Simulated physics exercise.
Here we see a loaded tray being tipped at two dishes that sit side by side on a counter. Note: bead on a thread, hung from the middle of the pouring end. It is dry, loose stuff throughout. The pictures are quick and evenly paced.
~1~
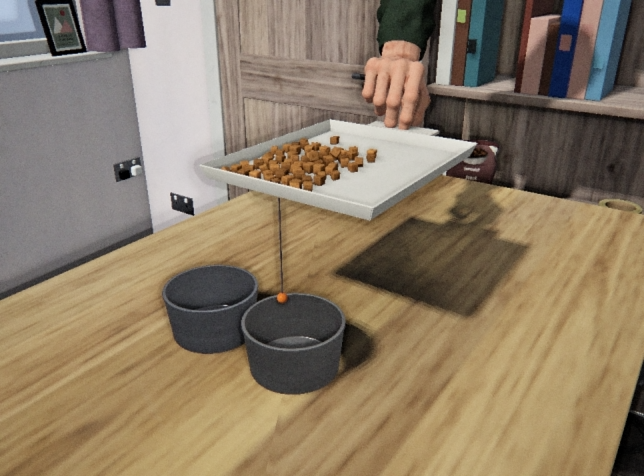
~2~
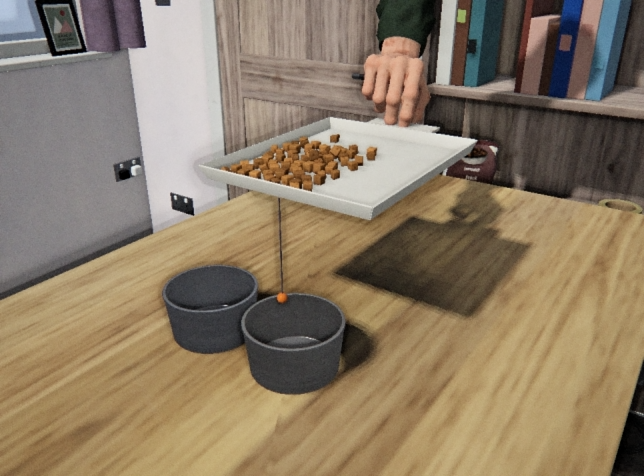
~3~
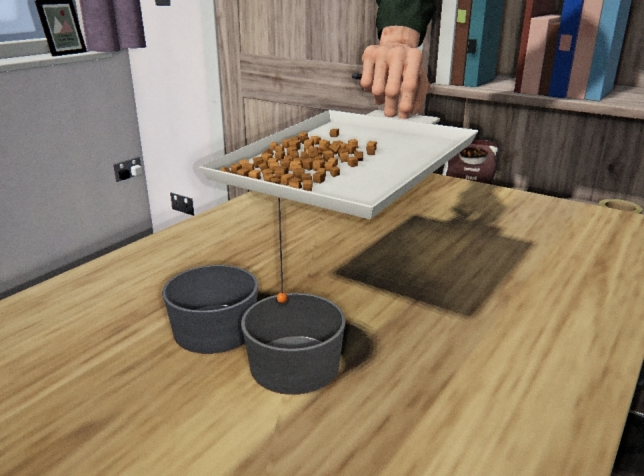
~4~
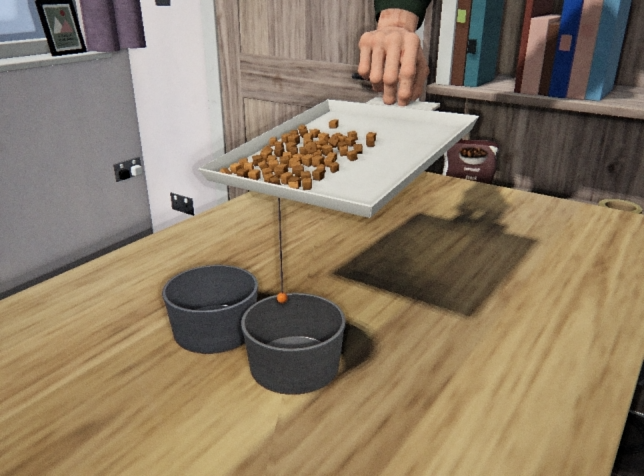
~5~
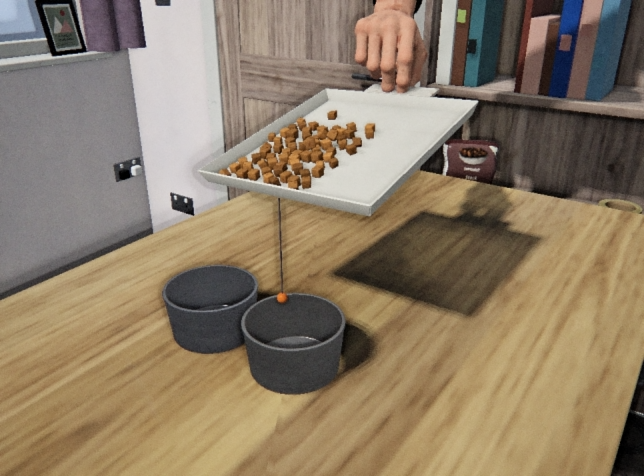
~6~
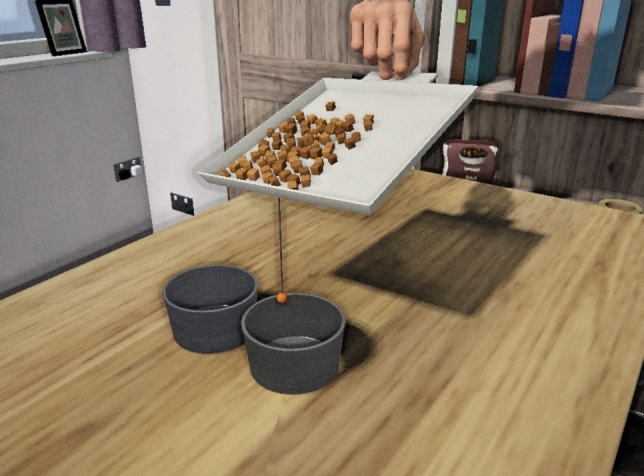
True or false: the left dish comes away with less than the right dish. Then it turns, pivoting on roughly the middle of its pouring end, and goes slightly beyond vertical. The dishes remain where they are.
False.
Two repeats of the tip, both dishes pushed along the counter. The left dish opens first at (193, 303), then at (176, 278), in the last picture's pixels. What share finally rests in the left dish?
Trial 1 near 60 percent, trial 2 near 10 percent.
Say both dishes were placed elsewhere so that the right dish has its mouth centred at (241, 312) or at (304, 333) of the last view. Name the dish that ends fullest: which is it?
The dish to the right, then the dish to the left.
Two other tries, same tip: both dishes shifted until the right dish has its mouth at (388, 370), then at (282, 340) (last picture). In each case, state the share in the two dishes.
Result: 20 % and 90 %.
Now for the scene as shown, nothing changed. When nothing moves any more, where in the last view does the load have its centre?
Roughly pixel (216, 340).
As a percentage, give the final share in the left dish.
Roughly 40 %.
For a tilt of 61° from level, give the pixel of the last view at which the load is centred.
Centre estimate: (256, 155).
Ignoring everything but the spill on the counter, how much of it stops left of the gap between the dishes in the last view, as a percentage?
I reckon around 90 per cent.
Soon after the last picture, tray tipped steeply; nearly all on the tray; a stray few in the air.
A little later, tray tipped past a quarter turn; most on the tray; a stray few outside both; a small part in the air.
Later still, tray tipped past a quarter turn; about a quarter in the right dish; about a third in the left dish; about half outside both.
At rest, tray tipped past a quarter turn; about a quarter in the right dish; about a third in the left dish; about half outside both.
